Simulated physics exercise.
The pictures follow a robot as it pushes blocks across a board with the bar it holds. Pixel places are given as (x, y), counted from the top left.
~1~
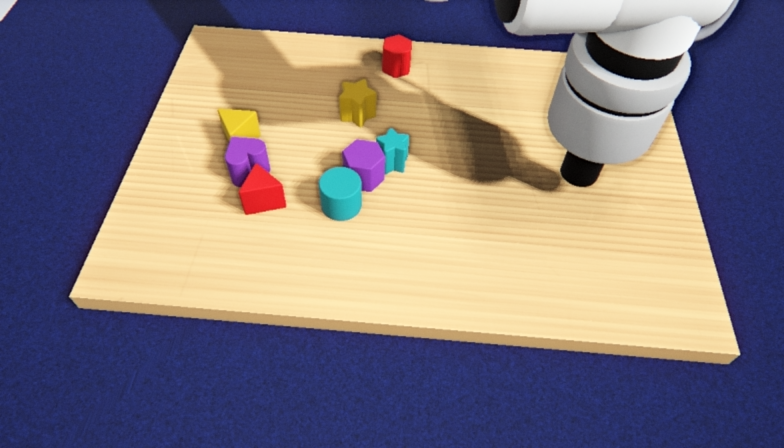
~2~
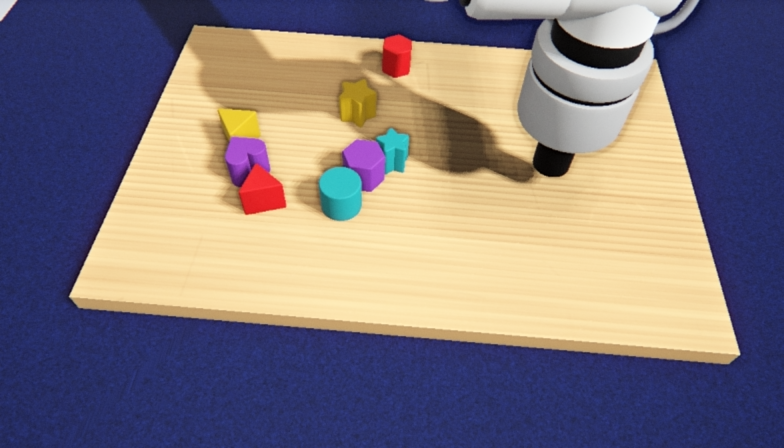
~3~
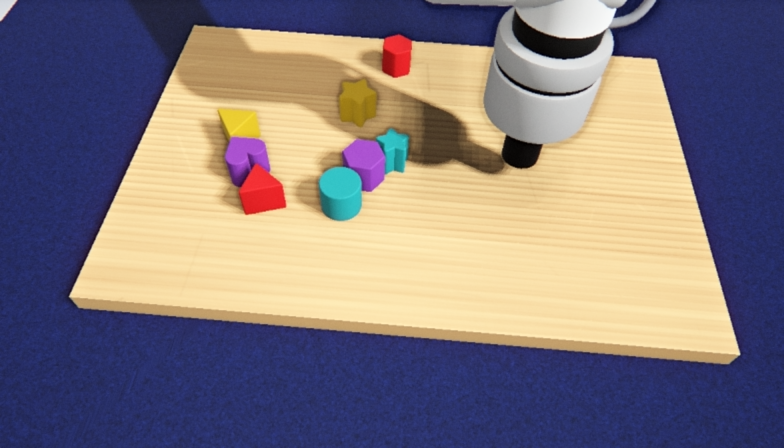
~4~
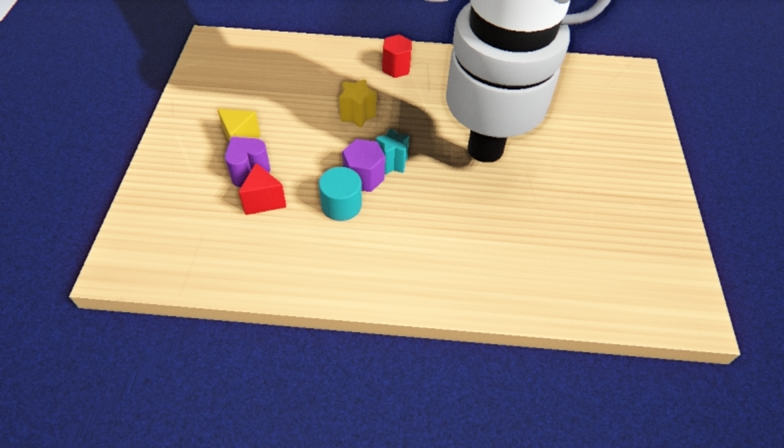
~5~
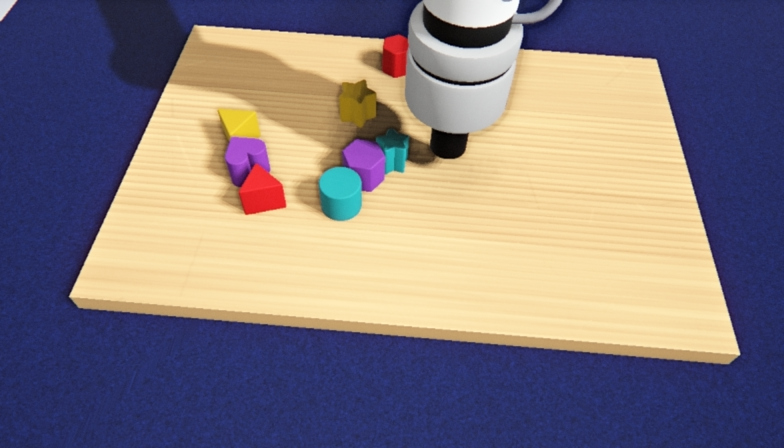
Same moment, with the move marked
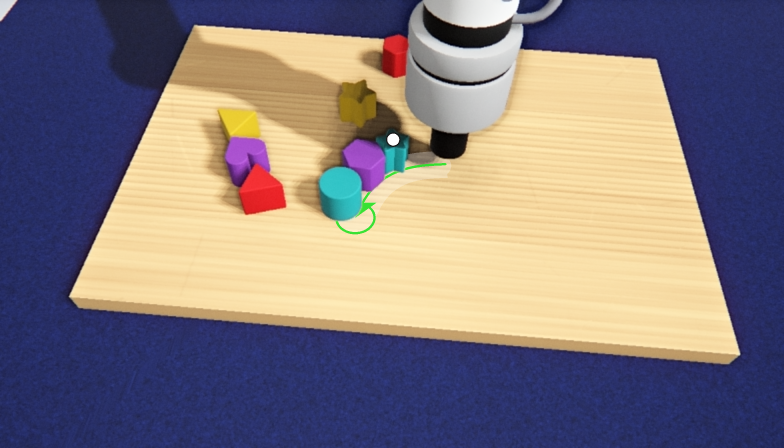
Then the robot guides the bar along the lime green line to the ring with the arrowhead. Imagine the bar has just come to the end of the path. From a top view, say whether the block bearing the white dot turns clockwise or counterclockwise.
From overhead, the rotation is clockwise.
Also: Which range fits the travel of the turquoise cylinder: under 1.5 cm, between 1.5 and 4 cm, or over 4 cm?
Movement: 1.5 to 4 cm.
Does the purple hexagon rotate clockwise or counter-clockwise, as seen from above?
It turns round anticlockwise.
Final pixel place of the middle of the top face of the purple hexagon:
It comes to (331, 152).
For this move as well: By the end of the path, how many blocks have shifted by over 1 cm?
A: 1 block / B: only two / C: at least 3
It's C.
Drawn move, from (445, 164) by way of (406, 169) and (374, 187) to (355, 218); the dot is on the turquoise star-shaped block.
One third of the way, bar at (407, 151); turquoise cylinder at (336, 184); purple hexagon at (347, 153); turquoise star-shaped block at (377, 139).
Two thirds of the way, bar at (373, 171); turquoise cylinder at (335, 184); purple hexagon at (331, 152), turned 30° anticlockwise; turquoise star-shaped block at (363, 140), turned 55° clockwise.
At the end, bar at (355, 201); red triangular piece still; turquoise cylinder at (313, 200); purple hexagon at (331, 152), turned 30° anticlockwise; turquoise star-shaped block at (363, 140), turned 55° clockwise.
